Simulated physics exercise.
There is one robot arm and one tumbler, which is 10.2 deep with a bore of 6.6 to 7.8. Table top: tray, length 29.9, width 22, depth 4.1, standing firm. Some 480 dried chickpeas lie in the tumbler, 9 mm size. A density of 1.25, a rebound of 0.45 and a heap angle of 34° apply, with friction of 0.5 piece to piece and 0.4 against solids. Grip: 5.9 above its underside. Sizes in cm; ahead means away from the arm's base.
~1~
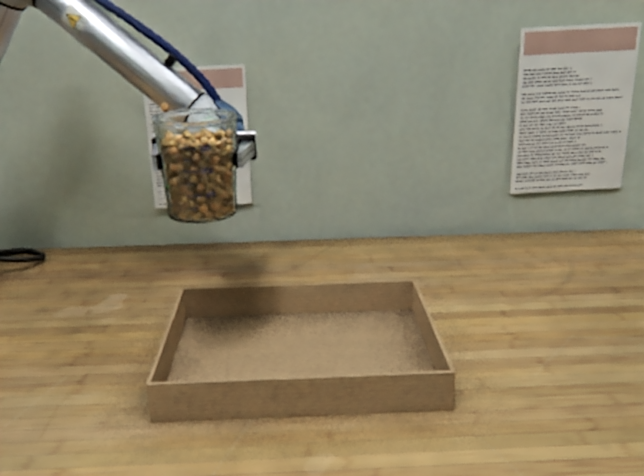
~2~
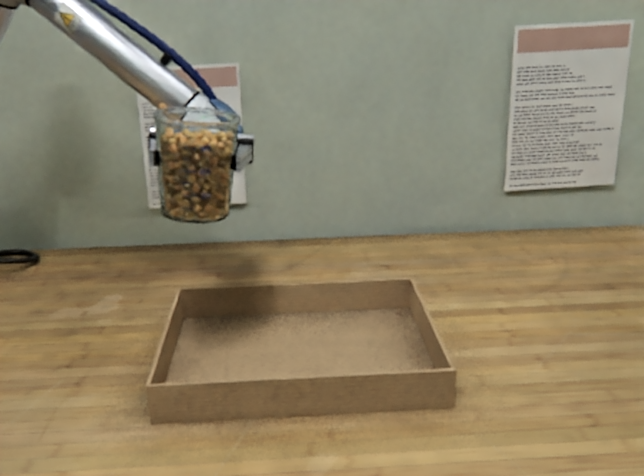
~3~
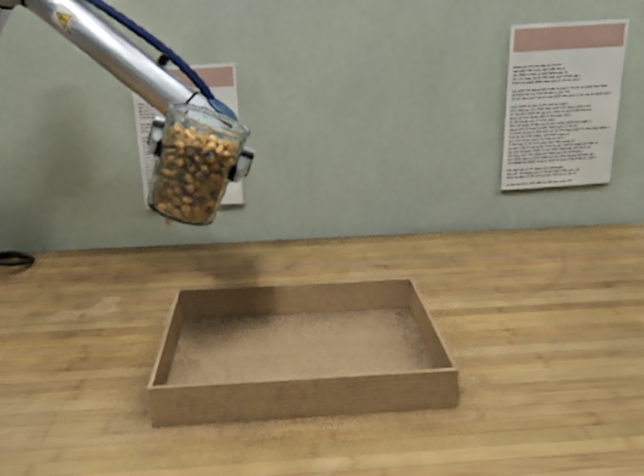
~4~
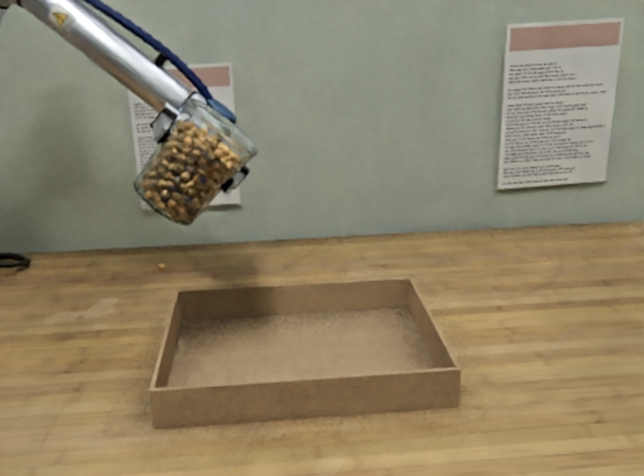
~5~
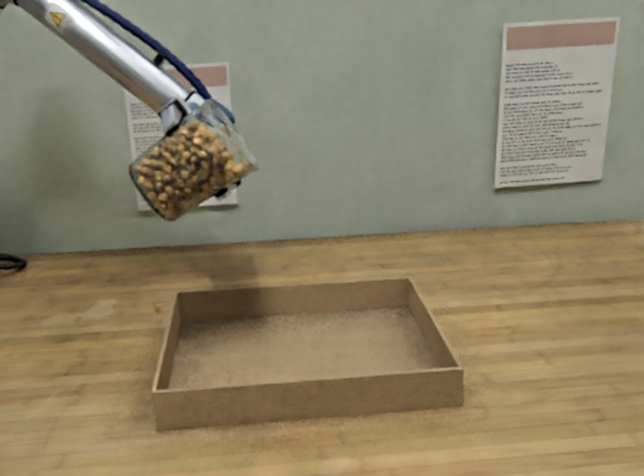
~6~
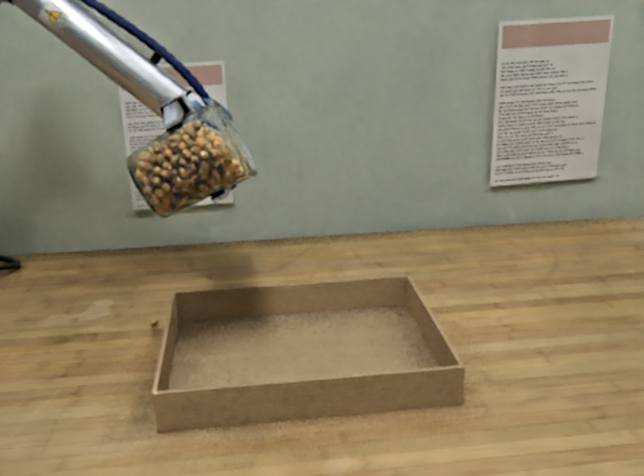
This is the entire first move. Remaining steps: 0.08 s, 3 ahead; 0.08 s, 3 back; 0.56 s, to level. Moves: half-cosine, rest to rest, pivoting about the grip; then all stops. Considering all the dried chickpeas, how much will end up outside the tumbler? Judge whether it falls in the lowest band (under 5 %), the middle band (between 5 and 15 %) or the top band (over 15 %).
It falls in the top band.
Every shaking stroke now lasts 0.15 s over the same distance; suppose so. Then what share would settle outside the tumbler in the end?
In that case it would be near 5 percent.
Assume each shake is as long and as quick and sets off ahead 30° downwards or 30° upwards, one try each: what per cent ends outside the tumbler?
It comes to around 10 per cent on the first try and around 40 per cent on the second.
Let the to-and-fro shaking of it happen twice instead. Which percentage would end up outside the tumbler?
It would come to about 30 %.
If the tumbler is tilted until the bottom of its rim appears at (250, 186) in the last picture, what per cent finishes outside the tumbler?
Close to 55 in a hundred.
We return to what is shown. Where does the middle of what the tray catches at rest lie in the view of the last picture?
(363, 347).
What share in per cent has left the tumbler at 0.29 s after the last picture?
Roughly 20 percent up to then.
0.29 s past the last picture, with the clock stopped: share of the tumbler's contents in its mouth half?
About 45 percent.
Then, 0.29 s on, tilted 55° forward, highest piece 26 above the table; 382 in the tumbler, 13 in the tray, 1 on the table or floor, 86 in flight or on a rim.
Then, 0.58 s on, tilted 10° forward, highest piece 28 above the table; 373 in the tumbler, 103 in the tray, 4 on the table or floor, 2 in flight or on a rim.
Then, 0.92 s on, level, highest piece 28 above the table; 373 in the tumbler, 104 in the tray, 5 on the table or floor.
Then, 1.97 s on, level, highest piece 28 above the table; 373 in the tumbler, 104 in the tray, 5 on the table or floor.
In the end, 373 in the tumbler, 104 in the tray, 5 on the table or floor. That is 23 % outside the tumbler.
